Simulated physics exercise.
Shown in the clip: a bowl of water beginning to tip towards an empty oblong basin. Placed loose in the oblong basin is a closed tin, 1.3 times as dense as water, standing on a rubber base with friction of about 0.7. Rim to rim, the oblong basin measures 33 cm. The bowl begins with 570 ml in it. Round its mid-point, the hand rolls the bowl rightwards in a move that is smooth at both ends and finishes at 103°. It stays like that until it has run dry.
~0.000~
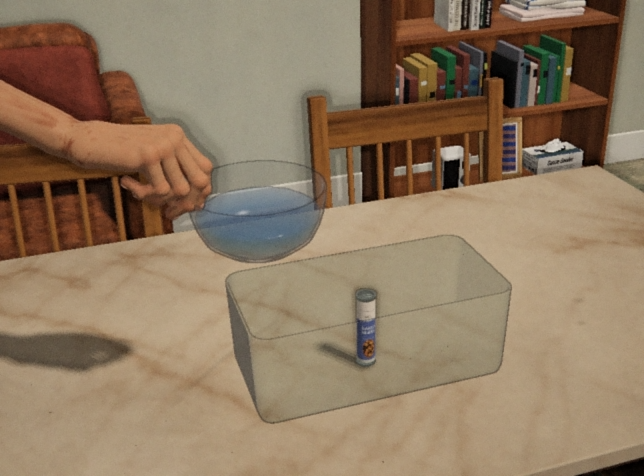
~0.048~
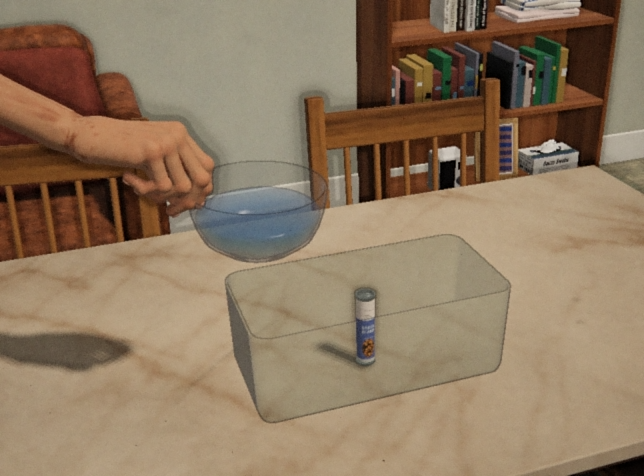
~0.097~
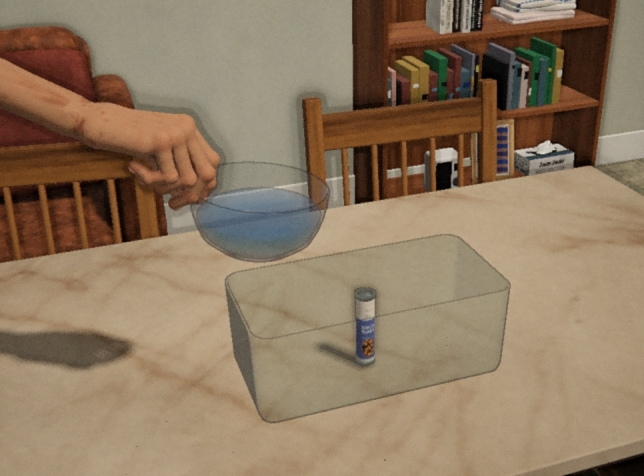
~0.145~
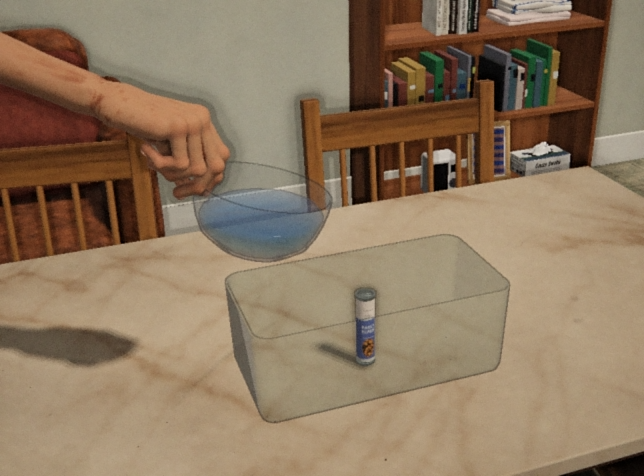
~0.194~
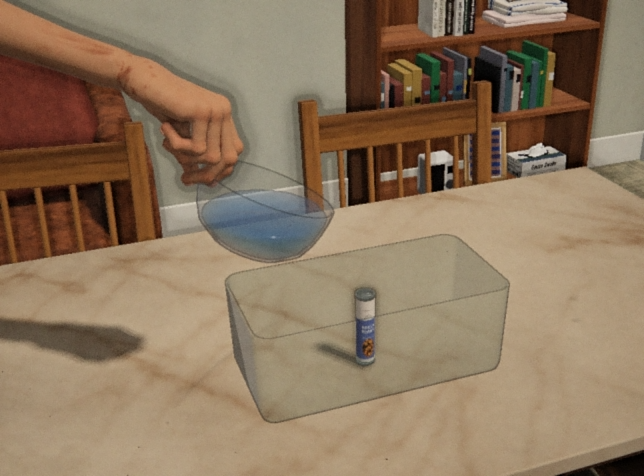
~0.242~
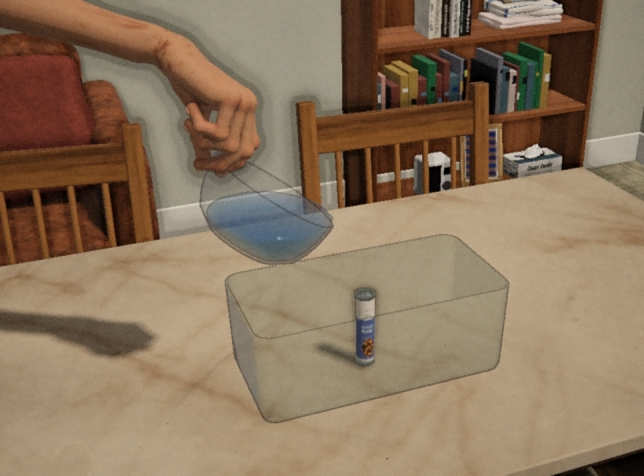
A hand steadily tilts a clear bowl of blue water rightward above an oblong basin.
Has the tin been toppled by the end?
Most probably it will lose its balance.
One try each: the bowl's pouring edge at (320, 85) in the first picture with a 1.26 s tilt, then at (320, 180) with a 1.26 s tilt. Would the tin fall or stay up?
First it stays on its base; then it stays on its base.
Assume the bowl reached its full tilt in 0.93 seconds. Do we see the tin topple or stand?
Then the tin does not tip.
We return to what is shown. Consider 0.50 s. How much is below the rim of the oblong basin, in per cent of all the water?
Close to 52 in a hundred.
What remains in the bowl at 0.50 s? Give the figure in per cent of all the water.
At that time about 16 in a hundred parts are still held.
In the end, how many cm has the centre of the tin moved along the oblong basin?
Around 7.5 cm.
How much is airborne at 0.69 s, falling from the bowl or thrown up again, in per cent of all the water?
Roughly 3 per cent.
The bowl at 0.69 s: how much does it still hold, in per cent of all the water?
1 per cent or thereabouts.
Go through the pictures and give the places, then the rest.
The first frame shows tilt 0°; pouring edge (322, 178); surface from (194, 219) to (316, 199); the oblong basin's rim runs from (238, 308) to (485, 261); the tin's top is at (366, 298).
The second frame shows tilt 2°; pouring edge (323, 180); surface from (195, 218) to (316, 200).
The third frame shows tilt 7°; pouring edge (325, 185); surface from (196, 216) to (317, 202).
The fourth frame shows tilt 14°; pouring edge (327, 193); surface from (198, 214) to (319, 204).
The fifth frame shows tilt 24°; pouring edge (328, 205); surface from (201, 214) to (322, 205).
The sixth frame shows tilt 36°; pouring edge (327, 218); surface from (207, 214) to (324, 207); 1 per cent is over the edge.
After 0.50 s the tilt is 96° and 17 per cent is still to pour; the tin stands where it began.
After 0.69 s the tilt is 103° and 1 per cent is still to pour; the tin leans 9°.
After 0.89 s the tilt is 103° and 0 per cent is still to pour; the tin leans 49°.
After 1.10 s the tilt is 103° and 0 per cent is still to pour; the tin lies on its side.
In the end the tin lies on its side.
